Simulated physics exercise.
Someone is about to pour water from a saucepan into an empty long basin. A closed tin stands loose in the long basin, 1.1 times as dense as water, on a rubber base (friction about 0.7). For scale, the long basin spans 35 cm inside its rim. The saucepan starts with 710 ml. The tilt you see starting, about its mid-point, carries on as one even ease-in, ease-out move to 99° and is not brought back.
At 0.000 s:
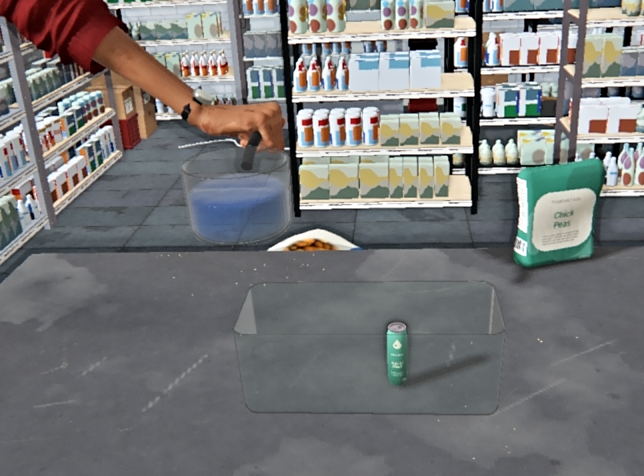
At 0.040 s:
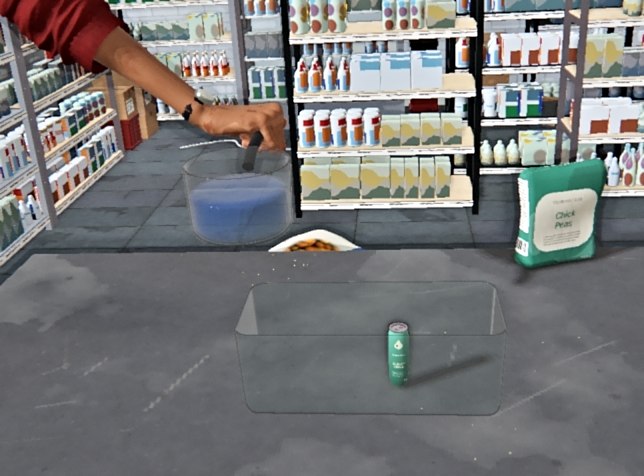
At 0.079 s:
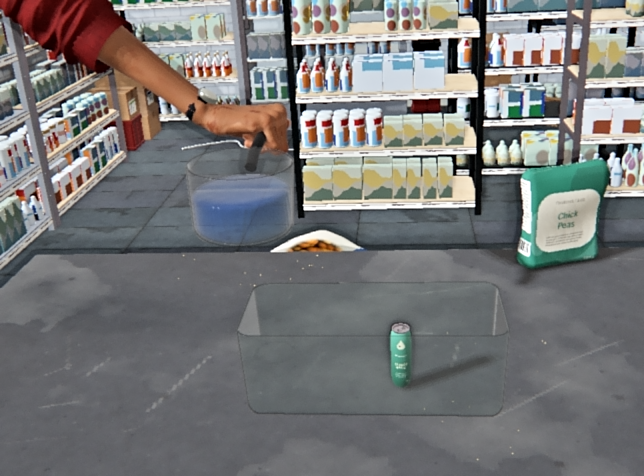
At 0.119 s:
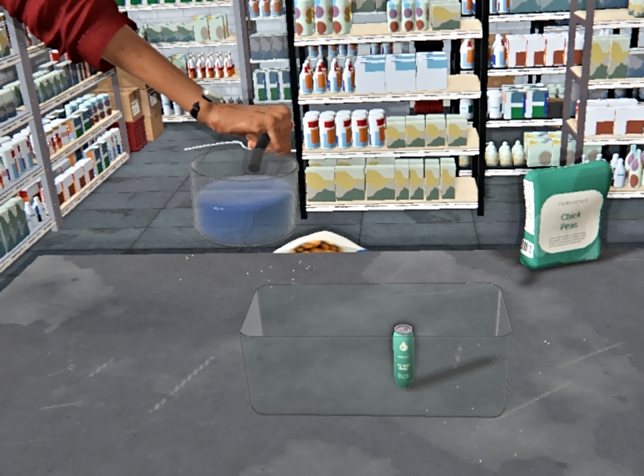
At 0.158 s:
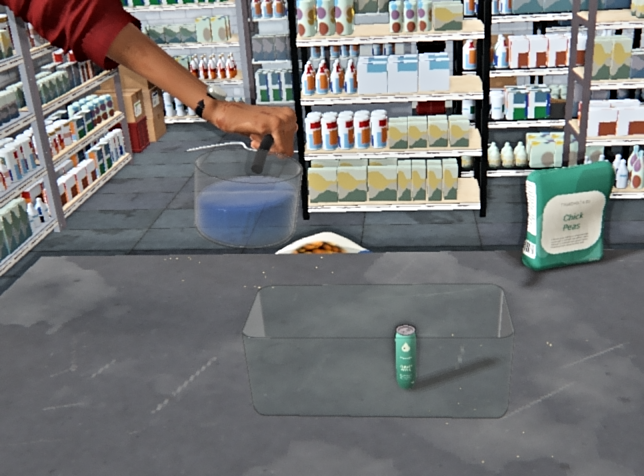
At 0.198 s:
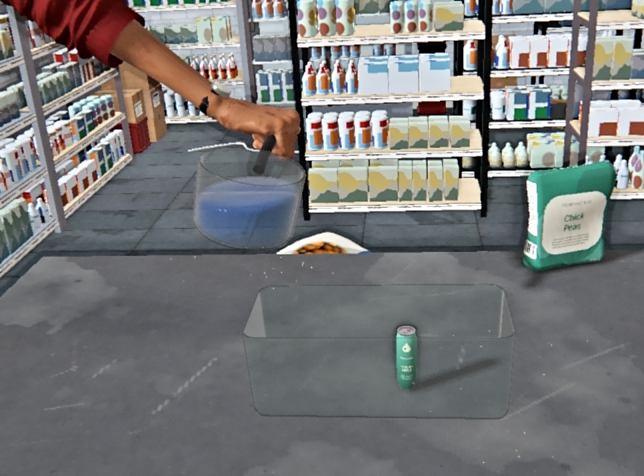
A hand slightly tilts a saucepan of blue water rightward near a basin containing a tin.
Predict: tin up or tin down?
It keeps standing.
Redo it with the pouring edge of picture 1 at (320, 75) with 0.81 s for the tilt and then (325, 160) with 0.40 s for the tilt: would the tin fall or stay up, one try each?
First it falls; then it goes over.
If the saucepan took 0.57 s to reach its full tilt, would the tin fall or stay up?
The tin remains upright.
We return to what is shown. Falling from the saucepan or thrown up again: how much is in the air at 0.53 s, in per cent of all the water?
Some 24 per cent.
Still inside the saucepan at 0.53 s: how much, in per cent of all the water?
Near 76 in a hundred.
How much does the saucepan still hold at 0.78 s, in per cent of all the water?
Some 22 per cent.
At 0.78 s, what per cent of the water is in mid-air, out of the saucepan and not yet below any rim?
About 22 per cent.
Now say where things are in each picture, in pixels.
It leans 0°; its right rim is at (287, 162); the water meets the walls at (190, 189) and (287, 186); the long basin's rim runs from (242, 308) to (500, 307); the tin's top is at (397, 330), in the first picture.
It leans 1°; its right rim is at (289, 163); the water meets the walls at (192, 189) and (289, 187), in the second picture.
It leans 2°; its right rim is at (292, 165); the water meets the walls at (194, 190) and (292, 188), in the third picture.
It leans 5°; its right rim is at (297, 168); the water meets the walls at (197, 190) and (294, 189), in the fourth picture.
It leans 9°; its right rim is at (301, 173); the water meets the walls at (199, 192) and (297, 190), in the fifth picture.
It leans 14°; its right rim is at (304, 178); the water meets the walls at (200, 192) and (299, 191), in the sixth picture.
Then, 0.53 s in, the tilt is 73° and 76 per cent is still to pour; the tin stands where it began.
Then, 0.78 s in, the tilt is 99° and 23 per cent is still to pour; the tin stands where it began.
Then, 1.03 s in, the tilt is 99° and 5 per cent is still to pour; the tin stands where it began.
Then, 1.31 s in, the tilt is 99° and 1 per cent is still to pour; the tin stands where it began.
Finally, the tin stands where it began.
